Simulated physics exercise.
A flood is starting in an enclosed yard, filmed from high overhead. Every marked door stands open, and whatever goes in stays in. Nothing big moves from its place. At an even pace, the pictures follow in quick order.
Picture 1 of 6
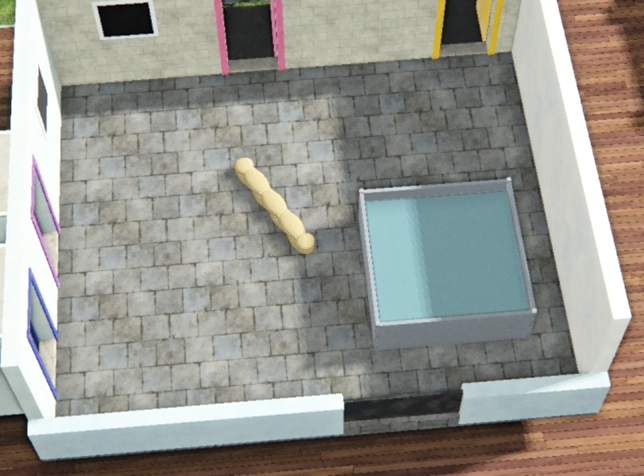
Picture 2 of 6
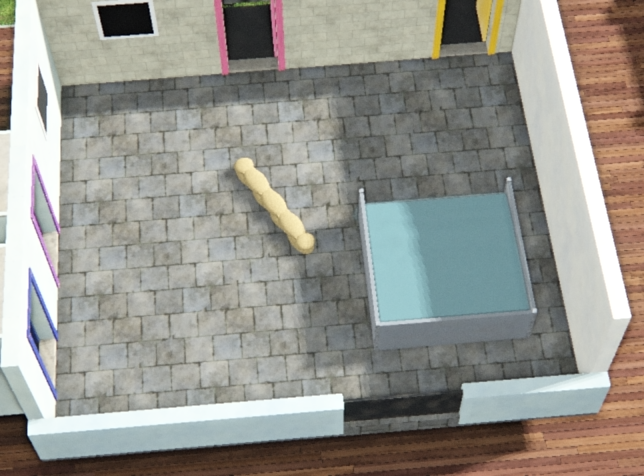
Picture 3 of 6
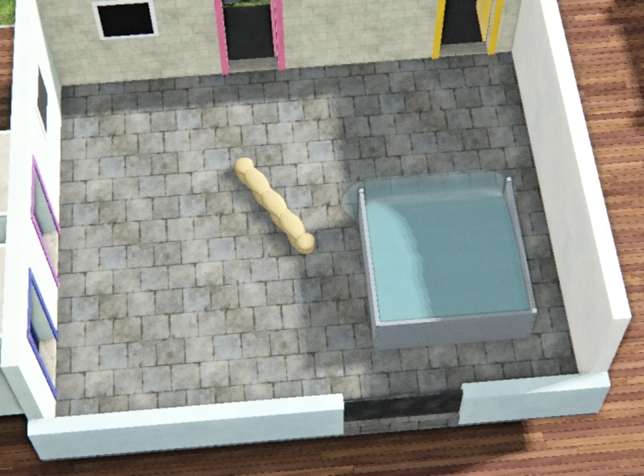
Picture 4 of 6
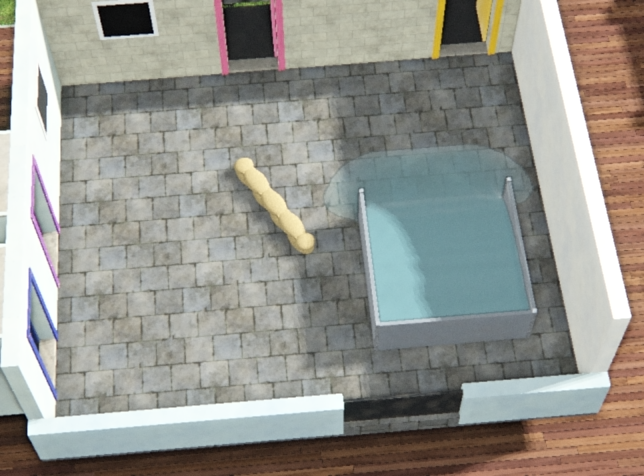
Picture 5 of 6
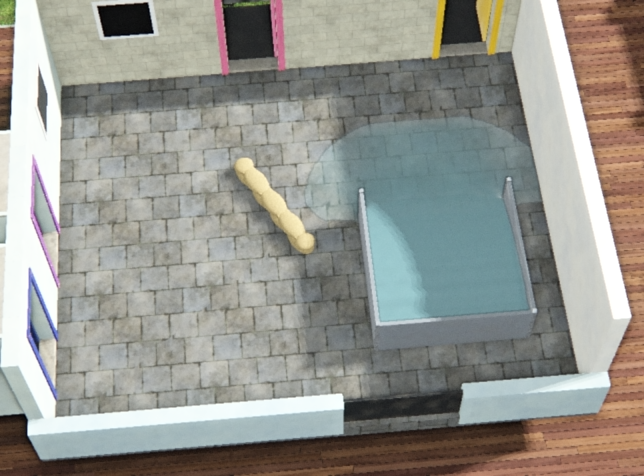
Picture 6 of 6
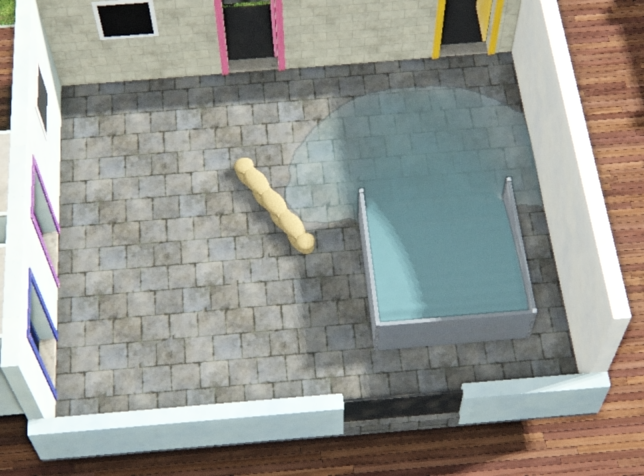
In a walled, paved yard, an open tank of water stood whole until its far side disappeared, and a thin sheet of water spread steadily over the paving, nearing the knobbly tan barrier.
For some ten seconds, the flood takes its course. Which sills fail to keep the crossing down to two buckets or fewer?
Purple door: Within two buckets, pink door: Exceeds two buckets, yellow door: Exceeds two buckets, blue door: Within two buckets.
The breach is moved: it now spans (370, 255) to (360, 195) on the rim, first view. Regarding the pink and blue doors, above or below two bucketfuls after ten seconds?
Briefly, the pink one crosses the line and the blue one crosses the line.
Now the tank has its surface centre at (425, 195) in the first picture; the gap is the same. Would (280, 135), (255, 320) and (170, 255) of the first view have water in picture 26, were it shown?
First spot swamped, second bare, third bare.
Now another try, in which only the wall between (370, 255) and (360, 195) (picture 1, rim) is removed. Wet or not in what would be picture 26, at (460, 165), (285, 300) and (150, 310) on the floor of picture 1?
Going in your order, I'd say still bare, then drenched, then drenched.
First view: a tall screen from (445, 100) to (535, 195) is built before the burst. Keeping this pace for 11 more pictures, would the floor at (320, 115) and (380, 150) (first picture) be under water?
Result, in order: Swamped / swamped.
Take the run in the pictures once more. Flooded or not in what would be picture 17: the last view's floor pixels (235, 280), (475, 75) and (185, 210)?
Result, in that order: Not wetted / wetted / not wetted.
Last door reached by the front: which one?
I'd go with the blue door.
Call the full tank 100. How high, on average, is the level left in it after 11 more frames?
Near 34 in a hundred.
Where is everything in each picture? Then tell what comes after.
In the first frame, the open tank at (445, 252) is whole and still.
In the second frame, water pours out on the open tank's far side and has run to a hidden place.
In the third frame, the front is at (348, 197), out from the gap on the open tank's far side.
In the fourth frame, the front is at (330, 195), out from the gap on the open tank's far side.
In the fifth frame, the front is at (527, 150), out from the gap on the open tank's far side.
In the sixth frame, the front is at (357, 101), out from the gap on the open tank's far side.
A moment on, water covers 30 % of the floor; the purple door not reached, the pink door not reached, the yellow door over two buckets in, the blue door not reached.
Next, water covers 35 % of the floor; the purple door not reached, the pink door under two buckets in, the yellow door far over two buckets in, the blue door not reached.
Then, water covers 45 % of the floor; the purple door not reached, the pink door over two buckets in, the yellow door far over two buckets in, the blue door not reached.
Later, water covers 65 % of the floor; the purple door wet at the sill, nothing in, the pink door far over two buckets in, the yellow door far over two buckets in, the blue door wet at the sill, nothing in.
In the end, water covers 95 % of the floor; the purple door wet at the sill, nothing in, the pink door far over two buckets in, the yellow door far over two buckets in, the blue door wet at the sill, nothing in.
